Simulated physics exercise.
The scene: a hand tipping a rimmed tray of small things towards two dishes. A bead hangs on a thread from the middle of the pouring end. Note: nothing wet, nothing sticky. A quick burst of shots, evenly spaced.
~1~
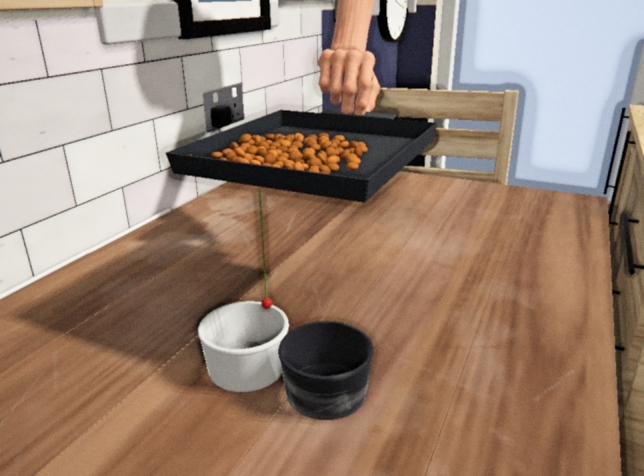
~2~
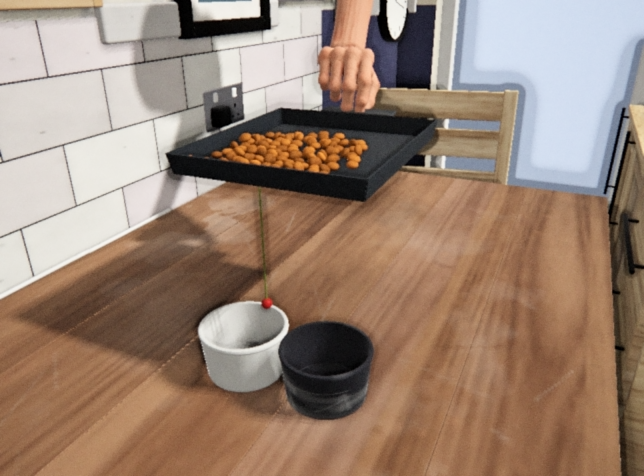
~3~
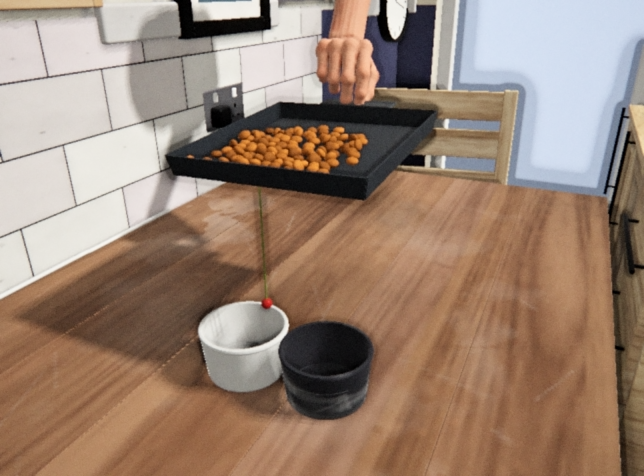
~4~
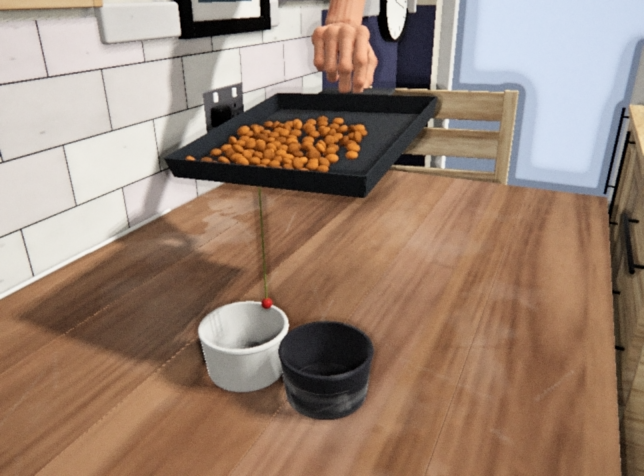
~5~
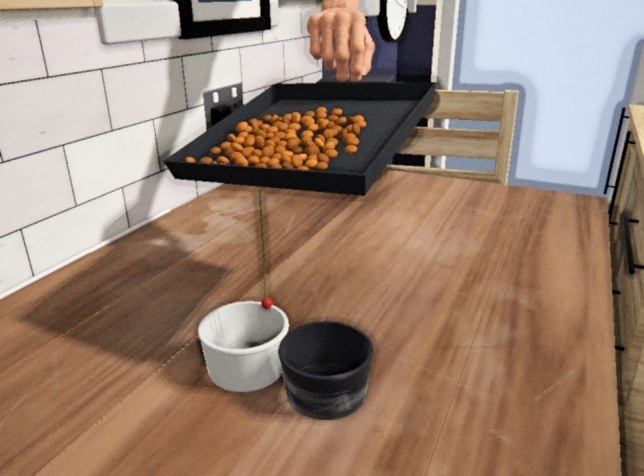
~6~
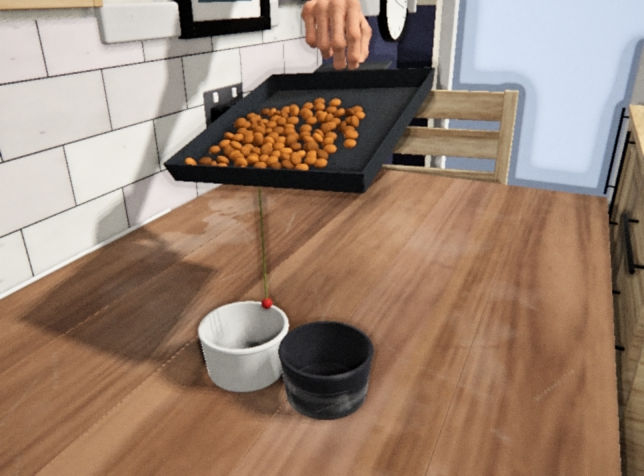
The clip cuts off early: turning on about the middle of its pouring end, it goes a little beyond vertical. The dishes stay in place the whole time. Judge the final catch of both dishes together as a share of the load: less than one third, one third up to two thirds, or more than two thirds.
The combined catch is less than one third.
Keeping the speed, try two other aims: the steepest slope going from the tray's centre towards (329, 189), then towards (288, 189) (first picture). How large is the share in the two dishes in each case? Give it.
70 % and 60 %.
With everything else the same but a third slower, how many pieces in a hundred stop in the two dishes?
That works out at roughly 20 per cent.
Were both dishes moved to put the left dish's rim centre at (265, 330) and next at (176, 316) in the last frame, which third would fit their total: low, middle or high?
First less than a third, then more than two thirds.
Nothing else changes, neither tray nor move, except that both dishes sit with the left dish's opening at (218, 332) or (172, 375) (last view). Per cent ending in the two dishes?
Around 30 and then 0 per cent.
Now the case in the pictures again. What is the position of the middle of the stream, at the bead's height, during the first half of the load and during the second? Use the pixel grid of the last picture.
The early half goes through (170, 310), the late half through (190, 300).
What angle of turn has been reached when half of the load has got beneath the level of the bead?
I'd put it at about 100 degrees.
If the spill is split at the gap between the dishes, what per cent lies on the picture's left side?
I make it about 100 percent or so.
Shortly afterwards, tray tipped steeply; the whole lot on the tray.
Next, tray tipped right over; near two thirds on the tray; a little outside both; near a quarter in the air.
Some moments later, tray tipped past a quarter turn; a little in the left dish; the bulk outside both.
In the end, tray tipped past a quarter turn; none at all in the right dish; a little in the left dish; the bulk outside both.
